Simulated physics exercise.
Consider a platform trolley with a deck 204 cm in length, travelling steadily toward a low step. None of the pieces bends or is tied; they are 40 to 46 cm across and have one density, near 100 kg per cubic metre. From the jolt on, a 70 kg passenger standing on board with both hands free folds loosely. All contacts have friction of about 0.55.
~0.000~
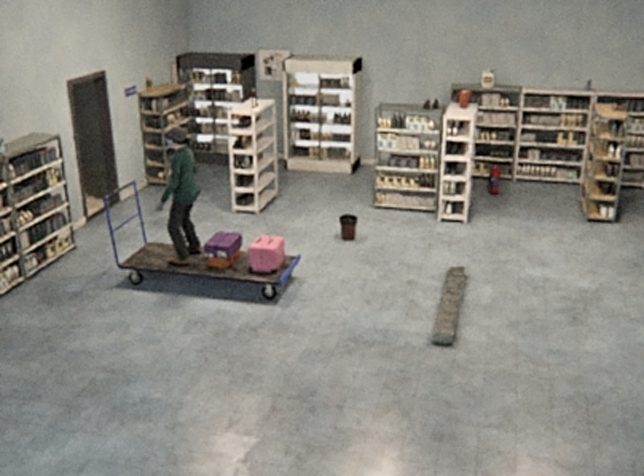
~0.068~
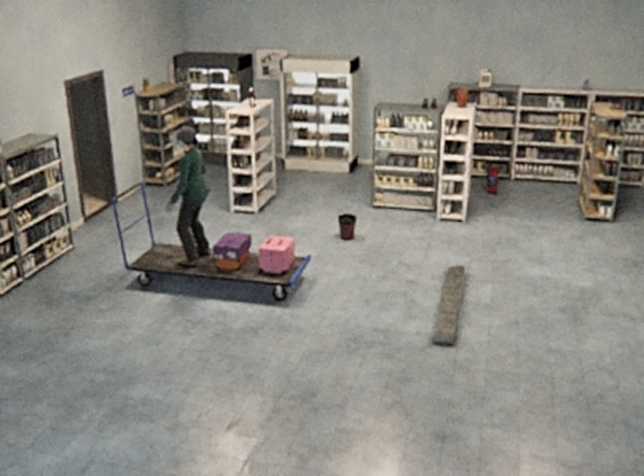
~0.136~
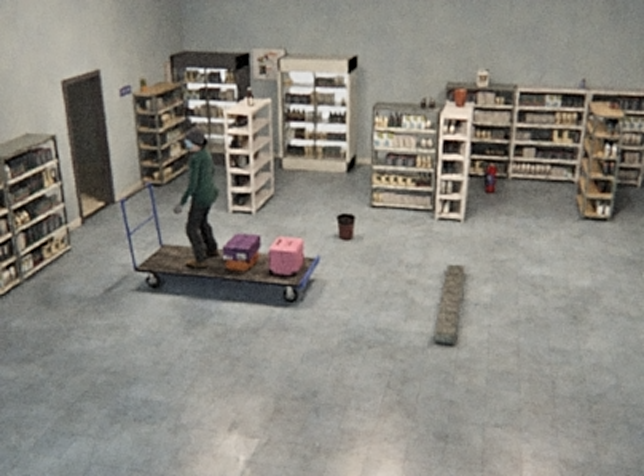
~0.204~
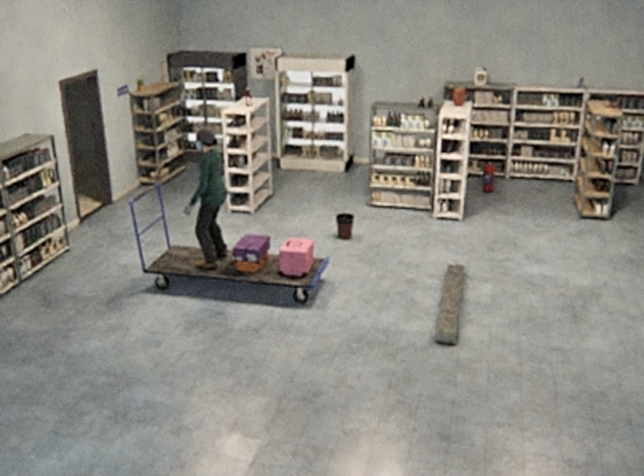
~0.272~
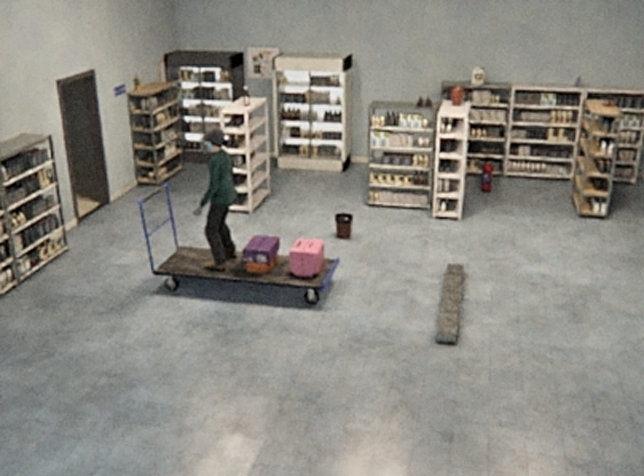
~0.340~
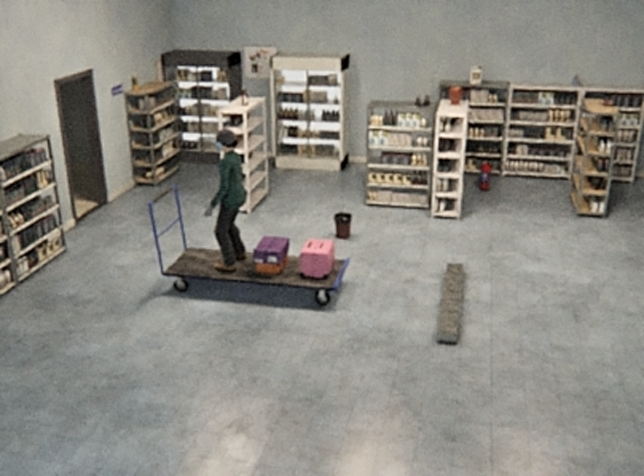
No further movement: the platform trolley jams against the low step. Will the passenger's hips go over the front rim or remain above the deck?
The passenger's hips remain above the deck.
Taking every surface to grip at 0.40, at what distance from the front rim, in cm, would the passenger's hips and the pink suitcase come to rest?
Hips 30 behind, pink 20 behind.
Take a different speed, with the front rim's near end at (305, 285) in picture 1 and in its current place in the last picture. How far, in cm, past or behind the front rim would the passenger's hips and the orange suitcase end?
Rest points: Hips at 60 cm behind, orange at 80 cm behind.
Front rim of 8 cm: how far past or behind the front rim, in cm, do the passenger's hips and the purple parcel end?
Rest positions from the front rim: Hips 30 cm behind; purple 50 cm behind.
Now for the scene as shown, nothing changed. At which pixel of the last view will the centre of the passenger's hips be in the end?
Roughly pixel (421, 246).
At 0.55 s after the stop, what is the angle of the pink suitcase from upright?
About 30° from upright.
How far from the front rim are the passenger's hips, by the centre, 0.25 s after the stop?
Roughly 80 cm short of the front rim.
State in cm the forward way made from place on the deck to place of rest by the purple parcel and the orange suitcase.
Forward shift, cm - purple: 35; orange: 30.
After 1.01 s the deck stops.
After 1.56 s the passenger's hips are 42 cm behind the rim, near (416, 244) in the last picture's view.
After 2.01 s the passenger's hips are 36 cm behind the rim, near (422, 246) in the last picture's view.
At rest, 4.0 s, nothing is past the rim; behind it, pink suitcase, purple parcel, orange suitcase and the passenger's hips.
